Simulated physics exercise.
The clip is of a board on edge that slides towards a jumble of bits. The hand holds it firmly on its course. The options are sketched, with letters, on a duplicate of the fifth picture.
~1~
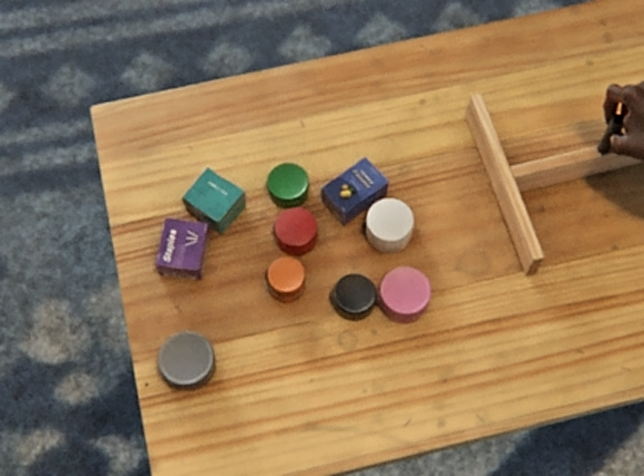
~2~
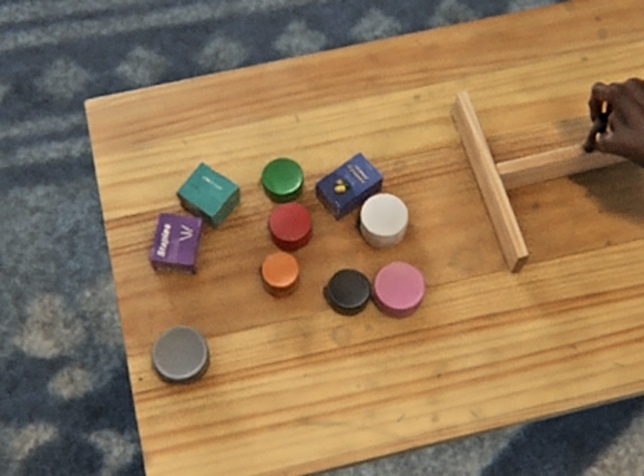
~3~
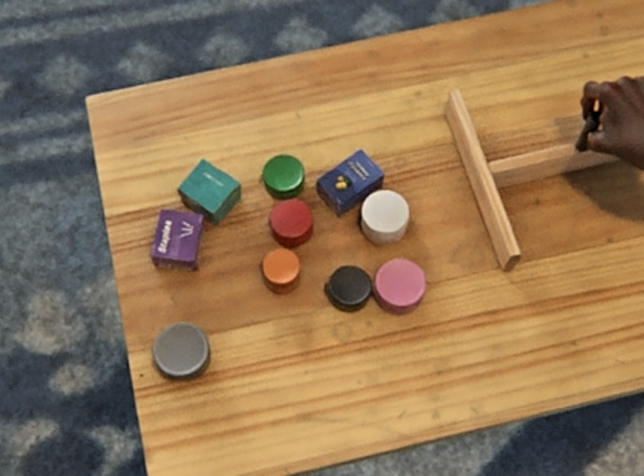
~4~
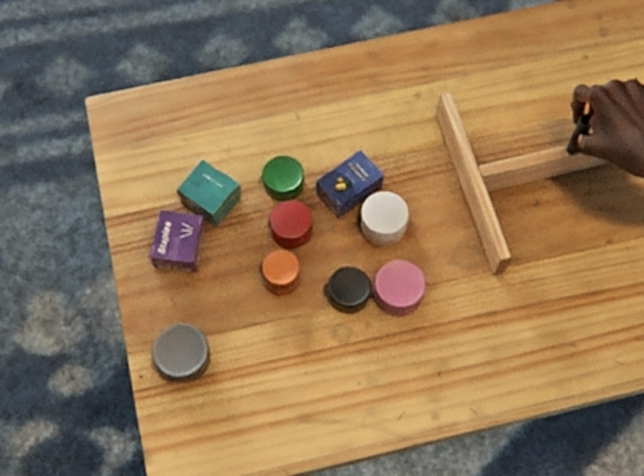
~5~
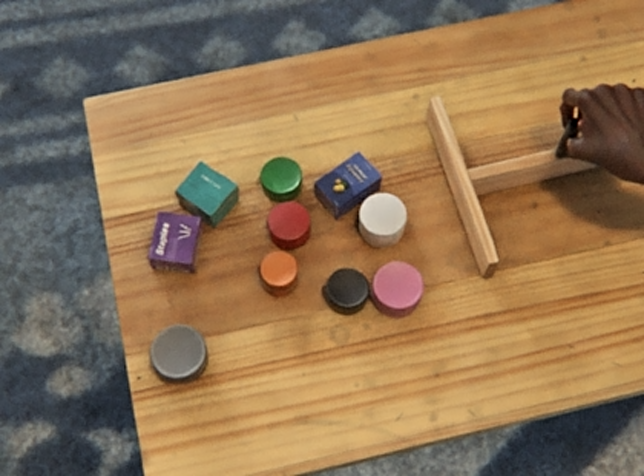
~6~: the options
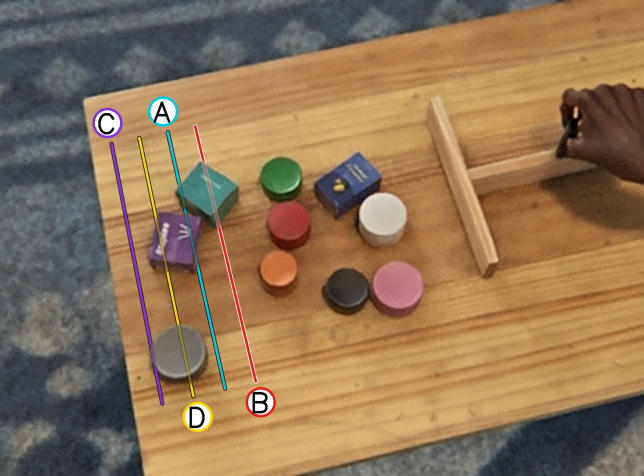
A wooden board on edge, joined to a handle gripped by a hand at the right, slides slowly left across the wooden tabletop towards a loose group of small round tubs and boxes. The gap narrows a little as the hand keeps pushing, while the colourful items stay still, untouched by the board.
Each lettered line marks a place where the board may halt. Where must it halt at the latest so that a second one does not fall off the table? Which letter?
Line A.
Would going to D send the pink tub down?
No.
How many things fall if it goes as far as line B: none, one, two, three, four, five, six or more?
The count is none.
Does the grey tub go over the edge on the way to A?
No.
On the marked copy, A at (195, 253); B at (224, 247); C at (135, 266); D at (165, 259).
With A. Early on, board (369, 197); pink tub (363, 299); green tub (274, 178).
Further on, board (273, 218); purple box (164, 241); turquoise box (172, 187).
At the end, board (195, 235); purple box over the edge; turquoise box (113, 184); one fallen.
As for the rest, B is within the limit but short; C drops seven; D drops four.
